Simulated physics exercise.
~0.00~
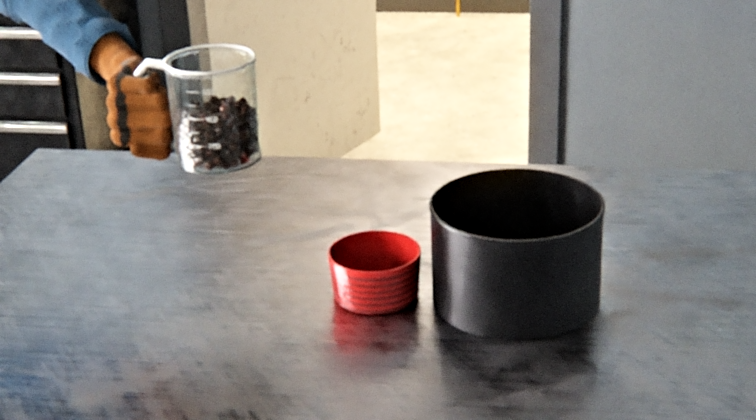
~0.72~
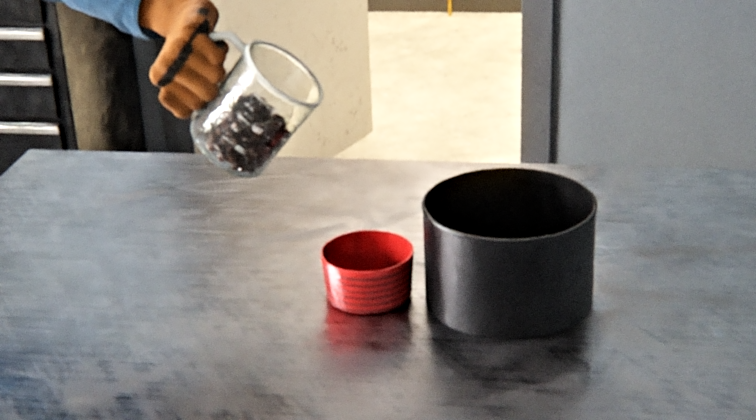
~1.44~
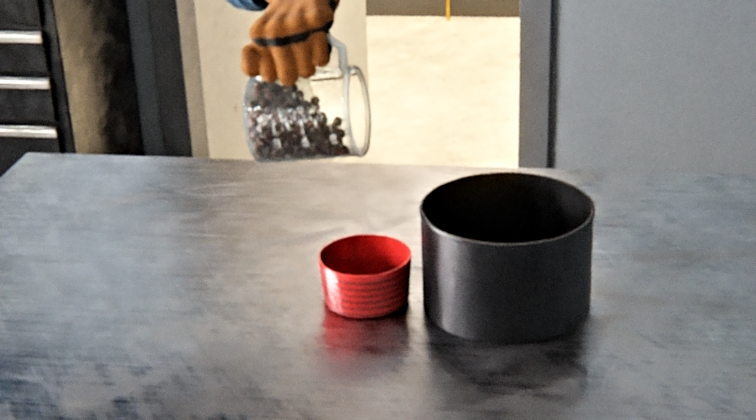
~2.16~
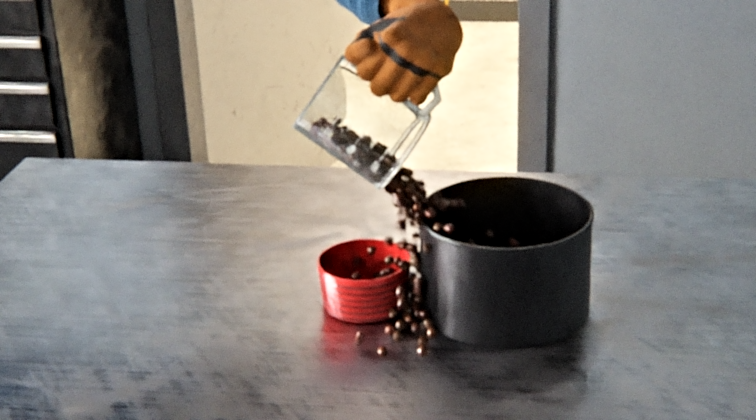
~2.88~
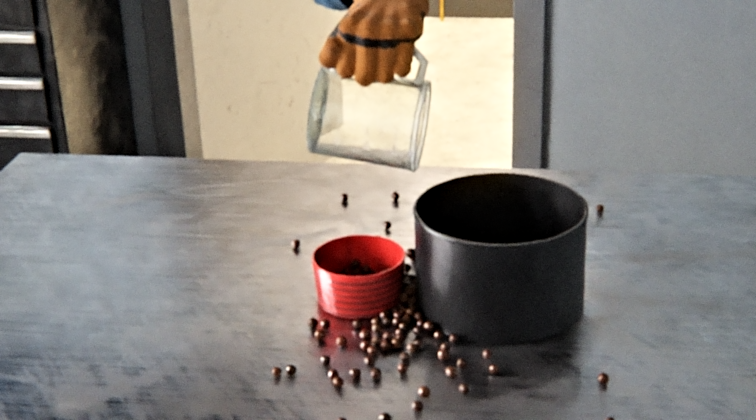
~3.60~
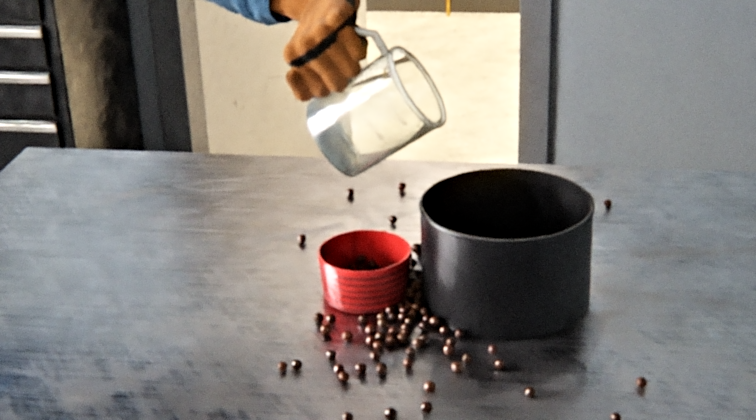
A gloved hand pours chocolate balls over a red dish and black pot, scattering many.
